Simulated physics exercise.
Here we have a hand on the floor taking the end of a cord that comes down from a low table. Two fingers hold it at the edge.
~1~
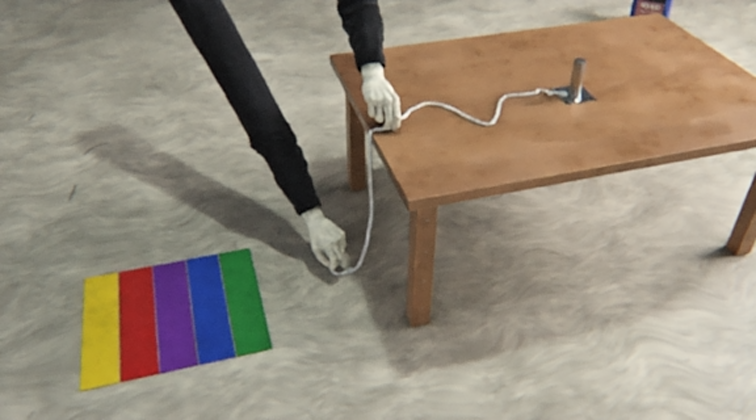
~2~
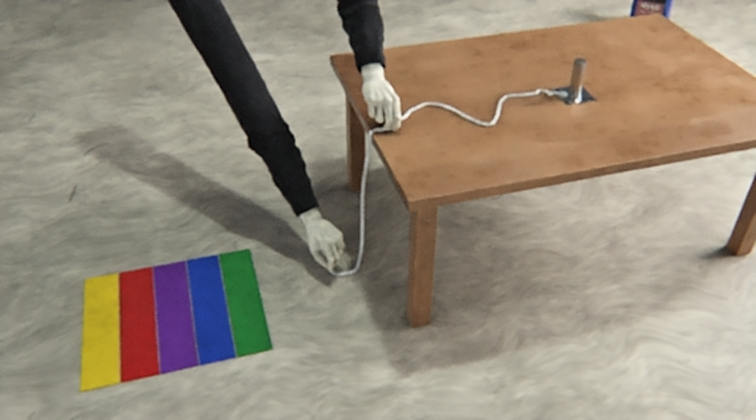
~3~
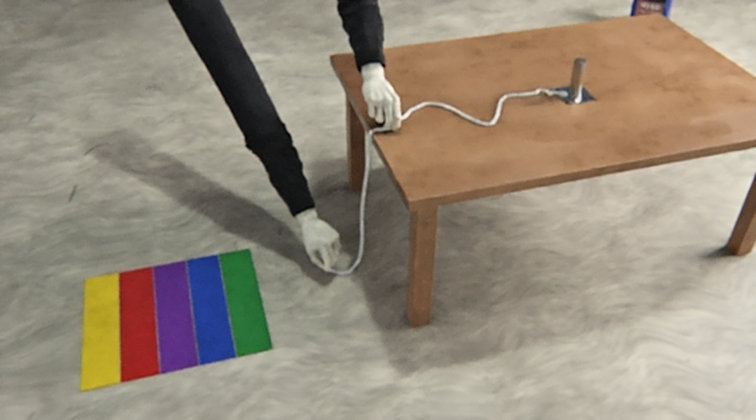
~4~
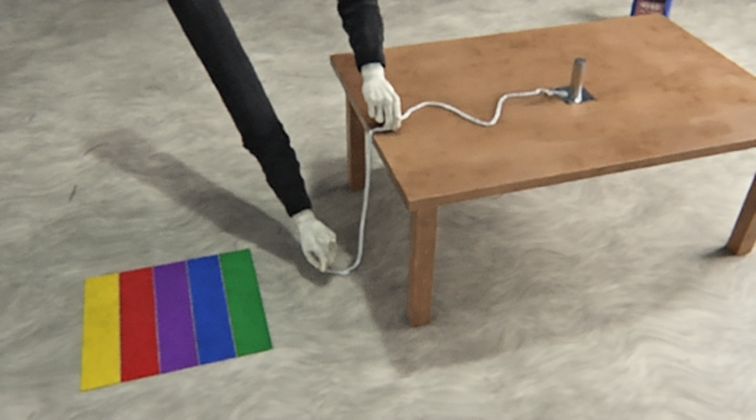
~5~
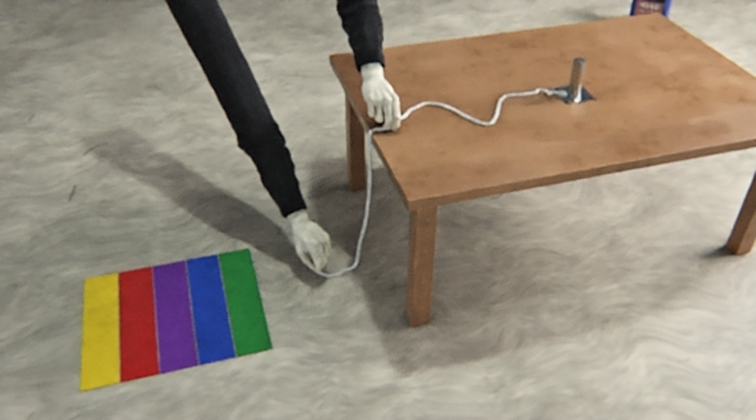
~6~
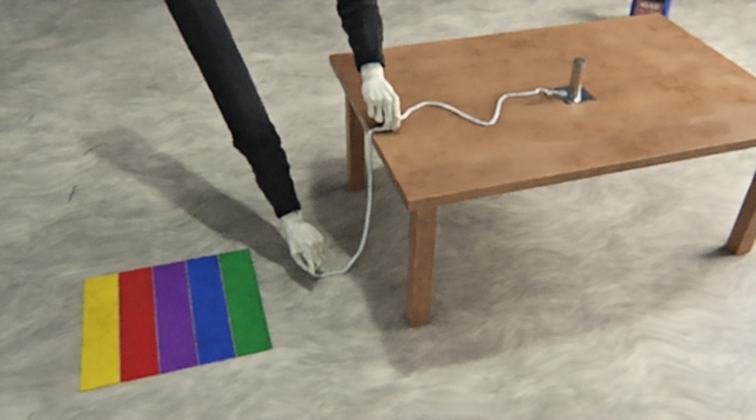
A pale hand near the floor draws the end of a white cord slightly to the left, beside a panel of coloured stripes, while another hand stays on the cord at the edge of a low wooden table.
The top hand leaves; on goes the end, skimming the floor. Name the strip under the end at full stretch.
It gets as far as the red strip.
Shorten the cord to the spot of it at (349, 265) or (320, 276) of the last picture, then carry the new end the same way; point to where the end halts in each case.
Near (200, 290) and (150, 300).
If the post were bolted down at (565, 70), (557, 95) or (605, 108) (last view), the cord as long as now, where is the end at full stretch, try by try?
About (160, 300), (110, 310) and (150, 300).
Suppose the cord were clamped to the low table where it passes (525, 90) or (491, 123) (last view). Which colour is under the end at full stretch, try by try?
It would be red; purple.
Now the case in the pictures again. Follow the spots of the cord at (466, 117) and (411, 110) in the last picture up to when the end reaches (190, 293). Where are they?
About (424, 121), and the other about (367, 142).
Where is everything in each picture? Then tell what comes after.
End (330, 265); green (251, 332); blue (215, 340); purple (177, 348); red (139, 356); yellow (100, 364), in the first picture.
End (328, 266); cord through (537, 93) (496, 119) (436, 105) (385, 129) (363, 192) (361, 250), in the second picture.
End (325, 267), in the third picture.
End (321, 268); cord through (537, 93) (496, 119) (436, 104) (385, 129) (367, 192) (361, 249), in the fourth picture.
End (315, 269), in the fifth picture.
End (309, 270); cord through (537, 93) (495, 119) (435, 104) (384, 129) (370, 191) (360, 249), in the sixth picture.
A little later, end near (190, 293); over blue.
Next, end near (153, 300); over purple.
When it is tight, end near (131, 305); over red. The red one.
